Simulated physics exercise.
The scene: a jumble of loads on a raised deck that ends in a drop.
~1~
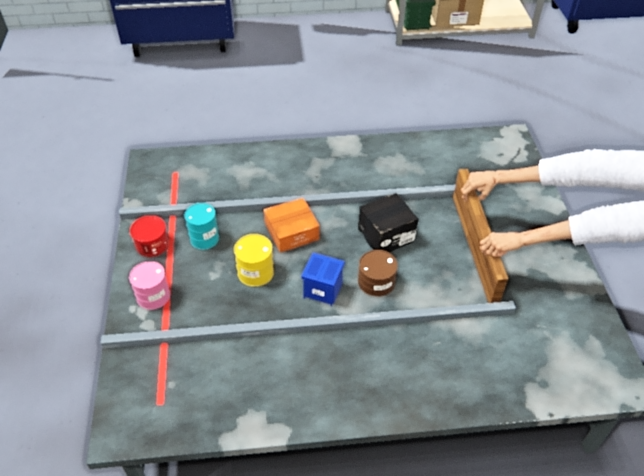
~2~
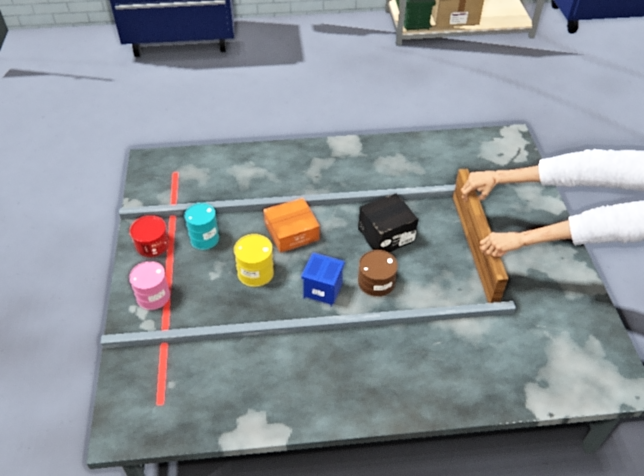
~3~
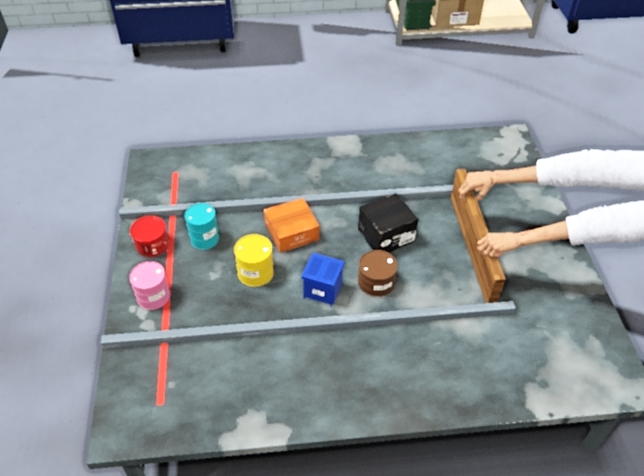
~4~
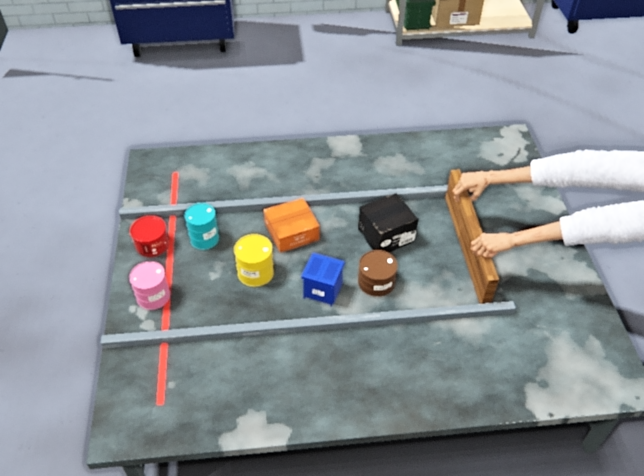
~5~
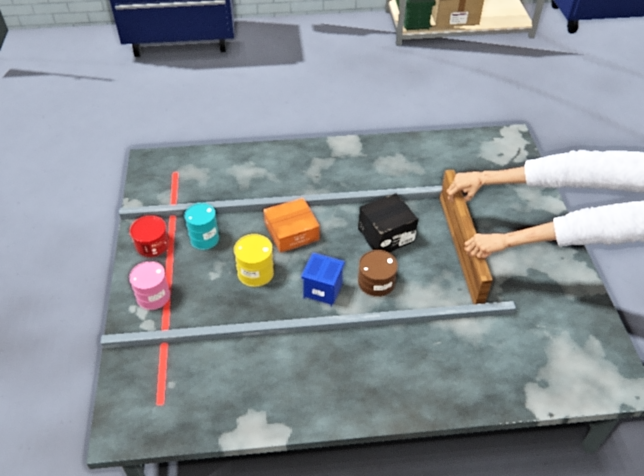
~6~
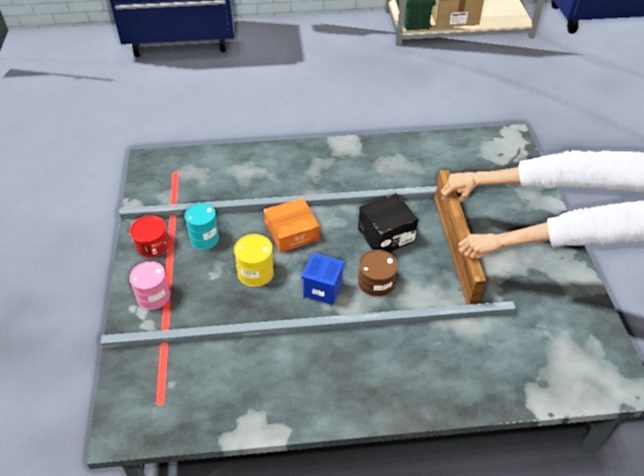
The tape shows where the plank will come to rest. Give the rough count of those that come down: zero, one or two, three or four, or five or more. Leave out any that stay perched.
Here the number that fall off is three or four.
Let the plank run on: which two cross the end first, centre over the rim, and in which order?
They are the red pail, then the turquoise canister.
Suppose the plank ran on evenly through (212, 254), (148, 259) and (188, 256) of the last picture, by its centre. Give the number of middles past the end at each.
The counts: 2, 6 and 2.
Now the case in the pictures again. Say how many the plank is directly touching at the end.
It touches 2.
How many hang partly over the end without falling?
The number is 2.
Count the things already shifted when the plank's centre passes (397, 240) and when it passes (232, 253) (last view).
First 1, then 7.
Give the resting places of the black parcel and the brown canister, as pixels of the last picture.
First (145, 235), then (146, 289).
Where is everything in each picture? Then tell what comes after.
The first picture shows red pail (150, 237); pink canister (150, 286); turquoise canister (202, 226); plank (478, 234); tape (169, 271).
The second picture shows pink canister (150, 286); black parcel (387, 224).
The third picture shows turquoise canister (202, 226); yellow canister (255, 261).
The fourth picture shows red pail (150, 237); plank (470, 235).
The fifth picture shows pink canister (150, 286); blue tote (323, 280).
The sixth picture shows red pail (150, 237); pink canister (150, 286); turquoise canister (202, 226); plank (458, 236); tape (169, 271).
Early on, none off yet; red pail at rest near (150, 237); pink canister at rest near (150, 286); turquoise canister at rest near (202, 226).
Finally, the number that fall off is three or four; lost, orange box, turquoise canister, pink canister and red pail.
